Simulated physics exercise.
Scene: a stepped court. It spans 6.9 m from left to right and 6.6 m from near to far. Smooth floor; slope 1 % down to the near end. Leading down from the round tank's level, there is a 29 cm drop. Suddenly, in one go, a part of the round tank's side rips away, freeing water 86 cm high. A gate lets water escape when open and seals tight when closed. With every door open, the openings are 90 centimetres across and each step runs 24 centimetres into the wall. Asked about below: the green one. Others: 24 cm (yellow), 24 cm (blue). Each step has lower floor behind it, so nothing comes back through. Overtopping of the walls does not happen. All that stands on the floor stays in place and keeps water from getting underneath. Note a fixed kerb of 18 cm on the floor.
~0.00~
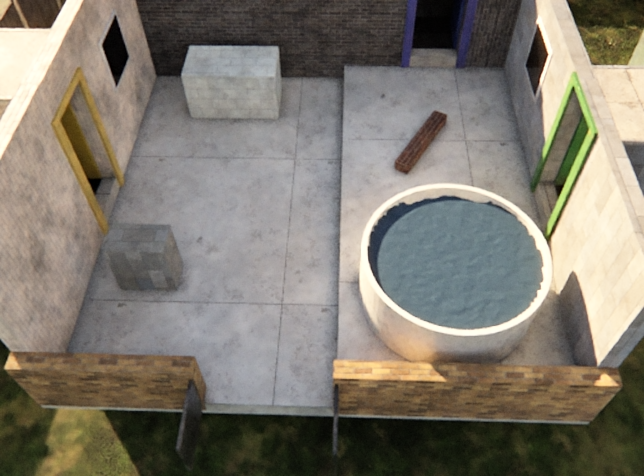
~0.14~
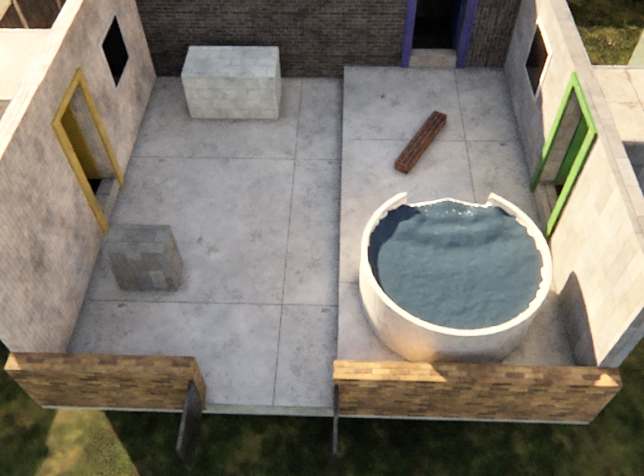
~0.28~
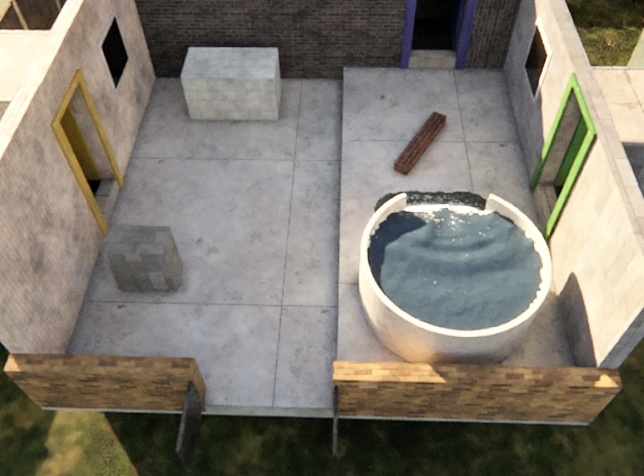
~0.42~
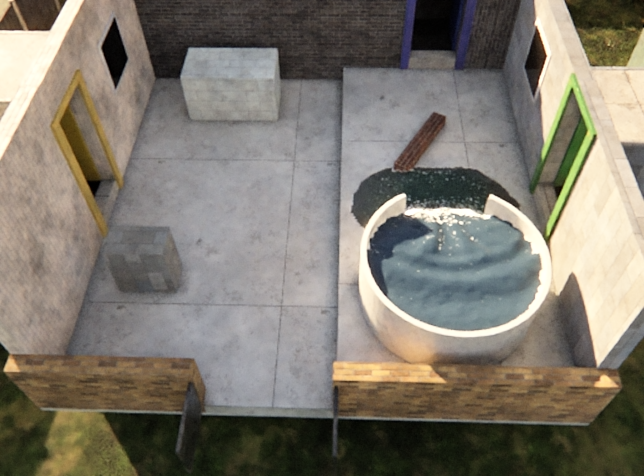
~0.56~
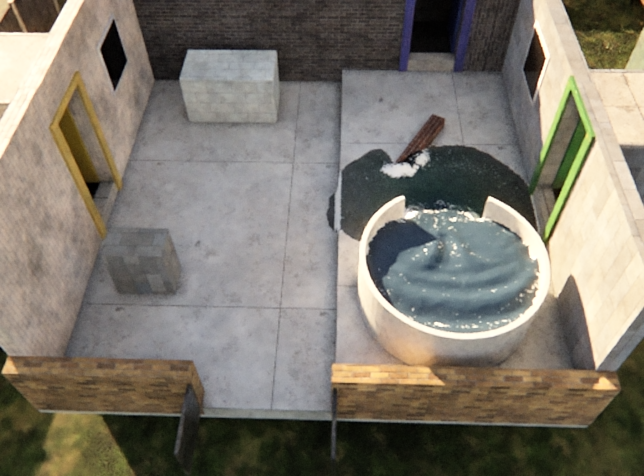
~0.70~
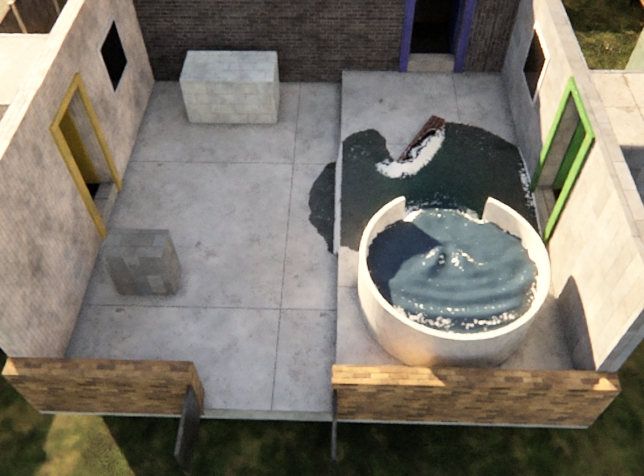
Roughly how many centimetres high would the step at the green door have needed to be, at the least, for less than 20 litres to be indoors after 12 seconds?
At least 7.5 cm or so.
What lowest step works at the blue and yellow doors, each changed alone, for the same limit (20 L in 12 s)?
You'd want about 21 centimetres at blue and about 12.0 centimetres at yellow.
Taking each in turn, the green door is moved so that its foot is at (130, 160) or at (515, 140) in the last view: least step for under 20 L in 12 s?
In turn: About 12.0 cm, about 19 cm.
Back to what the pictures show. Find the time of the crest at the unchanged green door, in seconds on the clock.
The depth peaks at about 1.0 seconds.
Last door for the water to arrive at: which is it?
That's the yellow door, which comes last.
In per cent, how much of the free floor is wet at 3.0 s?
Wet share: Near 50 %.
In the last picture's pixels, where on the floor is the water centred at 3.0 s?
The centre of all the water is around (412, 179).
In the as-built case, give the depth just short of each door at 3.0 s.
Before green it's 4 cm, before yellow 0 cm, before blue 26 cm.
After 1.4 s water covers 35 % of the floor, deepest (54 cm) near (500, 75); 8 cm at the green door, 0 litres in over its 25 cm step.
After 3.0 s water covers 50 % of the floor, deepest (40 cm) near (472, 75); 4 cm at the green door, 0 litres in over its 25 cm step.
After 12.0 s water covers 95 % of the floor, deepest (16 cm) near (576, 391); 8 cm at the green door, 0 litres in over its 25 cm step.
At the green door as built, the water arrived by 0.6 s and peaked near 11 cm at 1.0 s.
With a step of 7 cm, 27 litres would have come in within the 12 s; with 9.5 cm, 6 litres. So under 20 litres takes about 7.5 cm.
